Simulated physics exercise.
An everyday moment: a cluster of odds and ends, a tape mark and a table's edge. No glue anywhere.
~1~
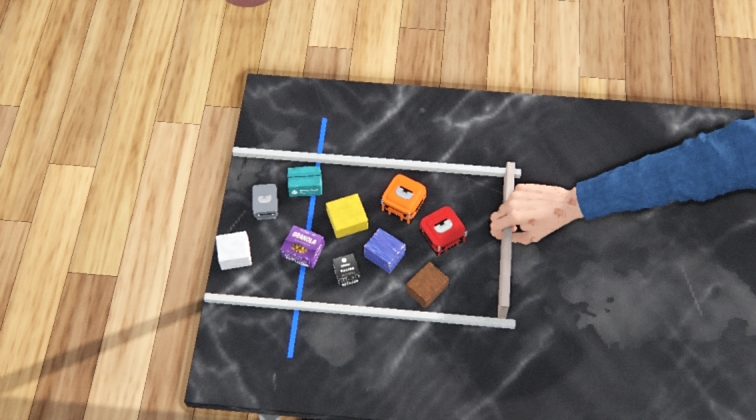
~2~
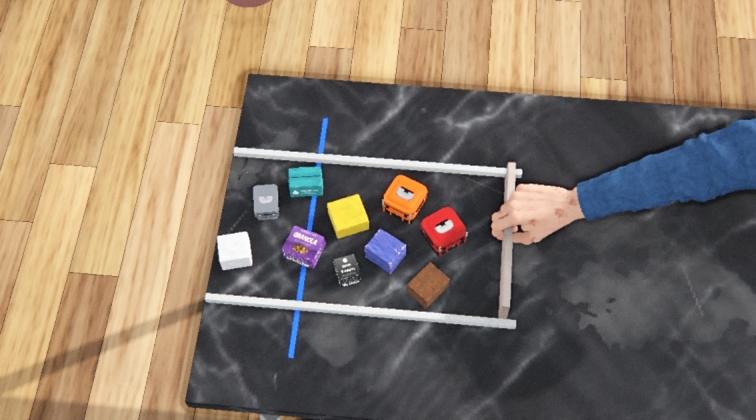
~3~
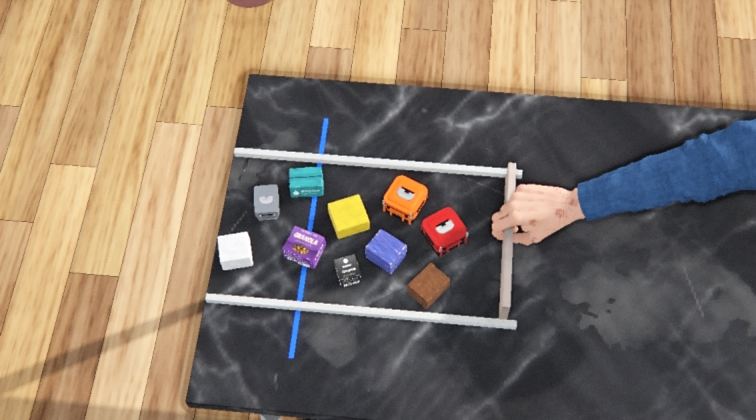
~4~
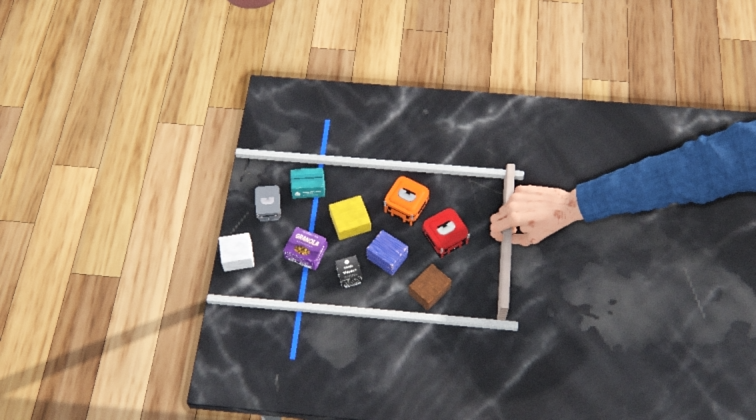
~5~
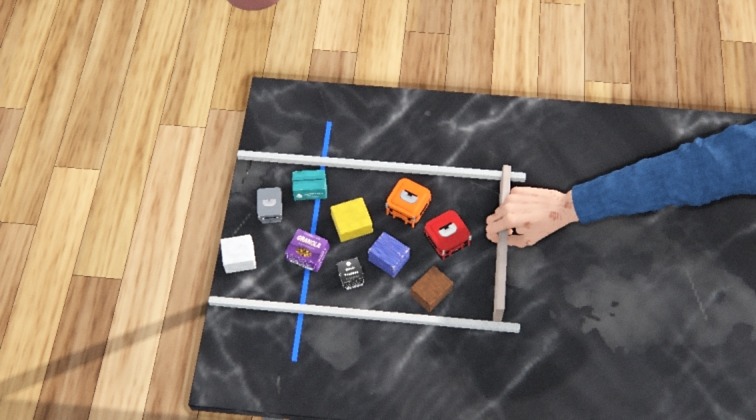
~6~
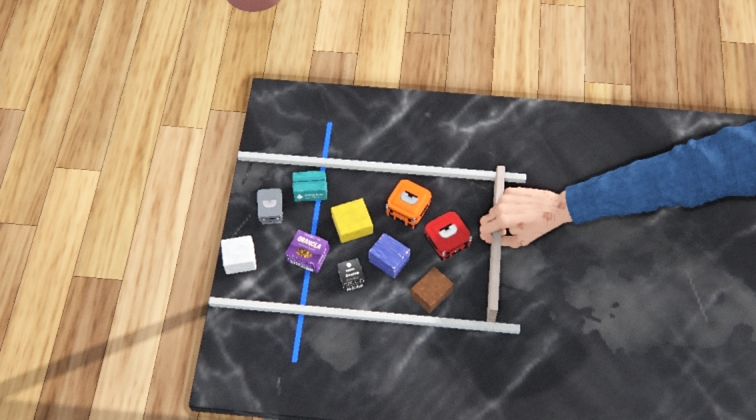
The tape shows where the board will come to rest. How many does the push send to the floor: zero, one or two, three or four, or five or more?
In the end the number that fall off is zero.
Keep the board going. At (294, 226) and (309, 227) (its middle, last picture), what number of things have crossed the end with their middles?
In that order 1 and 0.
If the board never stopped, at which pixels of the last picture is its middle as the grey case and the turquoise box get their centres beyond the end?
At (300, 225) for the grey case; at (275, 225) for the turquoise box.
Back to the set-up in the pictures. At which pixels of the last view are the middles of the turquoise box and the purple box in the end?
Near (273, 168) and (255, 234).
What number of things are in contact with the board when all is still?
The number is 3.
Early on, none off yet; white block at rest near (239, 255); grey case at rest near (271, 207); turquoise box at rest near (310, 186).
A while later, none off yet; white block at rest near (239, 255); grey case moving near (266, 207); turquoise box travelled about its own width near (294, 173).
Finally, the number that fall off is zero.
